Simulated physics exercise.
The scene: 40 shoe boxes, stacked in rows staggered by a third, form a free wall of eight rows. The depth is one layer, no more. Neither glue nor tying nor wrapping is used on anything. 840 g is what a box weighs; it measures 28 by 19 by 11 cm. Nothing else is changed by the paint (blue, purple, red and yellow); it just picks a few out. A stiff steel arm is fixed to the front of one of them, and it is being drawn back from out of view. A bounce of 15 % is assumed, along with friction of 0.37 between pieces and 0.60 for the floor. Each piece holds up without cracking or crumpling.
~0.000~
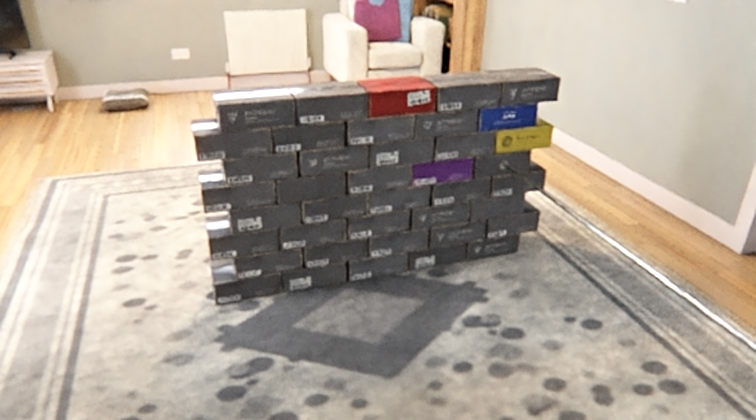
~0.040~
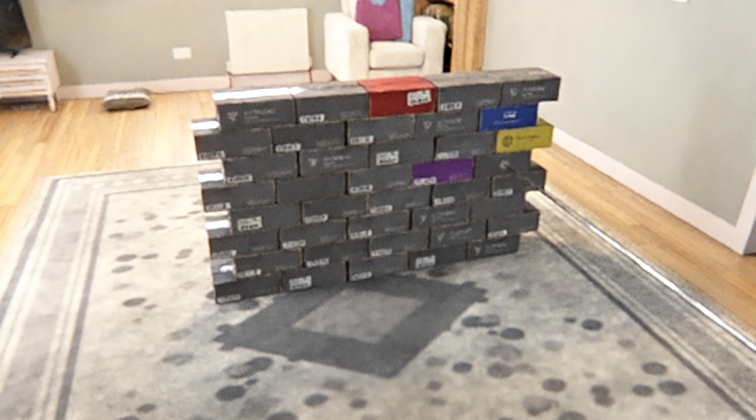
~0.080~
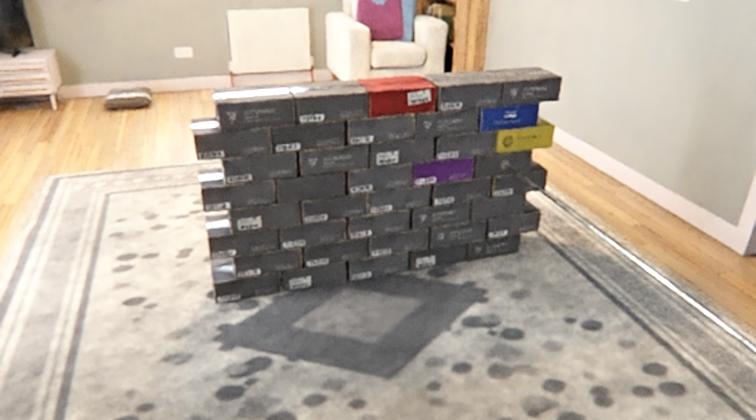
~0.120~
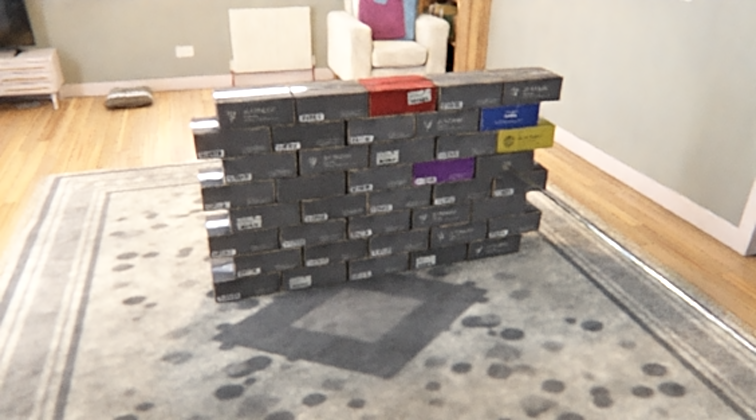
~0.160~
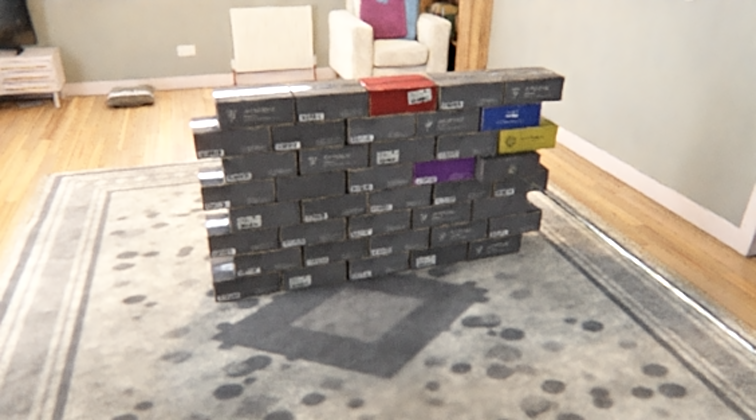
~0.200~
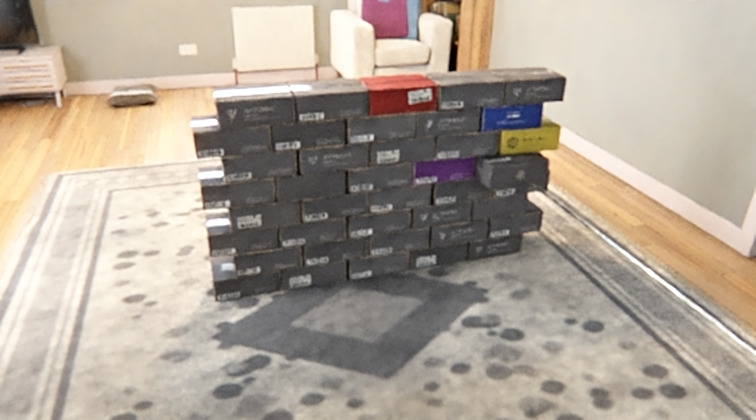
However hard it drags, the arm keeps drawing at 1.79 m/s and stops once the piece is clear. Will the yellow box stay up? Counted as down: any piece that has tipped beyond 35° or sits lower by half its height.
No.
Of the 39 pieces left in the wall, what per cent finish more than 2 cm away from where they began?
That comes to 15 in a hundred.
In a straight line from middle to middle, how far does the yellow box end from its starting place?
Start and end lie near 70 cm apart.
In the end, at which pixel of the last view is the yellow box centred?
Look around pixel (529, 284) in the last frame.
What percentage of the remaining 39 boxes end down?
The share is about 15 in a hundred.
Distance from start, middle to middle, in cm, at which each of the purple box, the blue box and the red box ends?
Purple 0 cm, blue 80 cm, red 0 cm.
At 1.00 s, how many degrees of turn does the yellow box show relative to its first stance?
About 180 degrees.
After 0.44 s, 1 of the 39 other boxes down; yellow box 21° from how it stood, 13 cm lower; blue box 17° from how it stood.
After 1.00 s, 4 of the 39 other boxes down; yellow box upside down; blue box on its side.
After 2.08 s, 5 of the 39 other boxes down; yellow box upside down; blue box 24° from how it stood, 59 cm lower.
In the end (3.1 s), 5 of the 39 other boxes down; yellow box upside down; blue box on its side; purple box unmoved. From the last view, middles, yellow box near (529, 284), blue box near (584, 269).
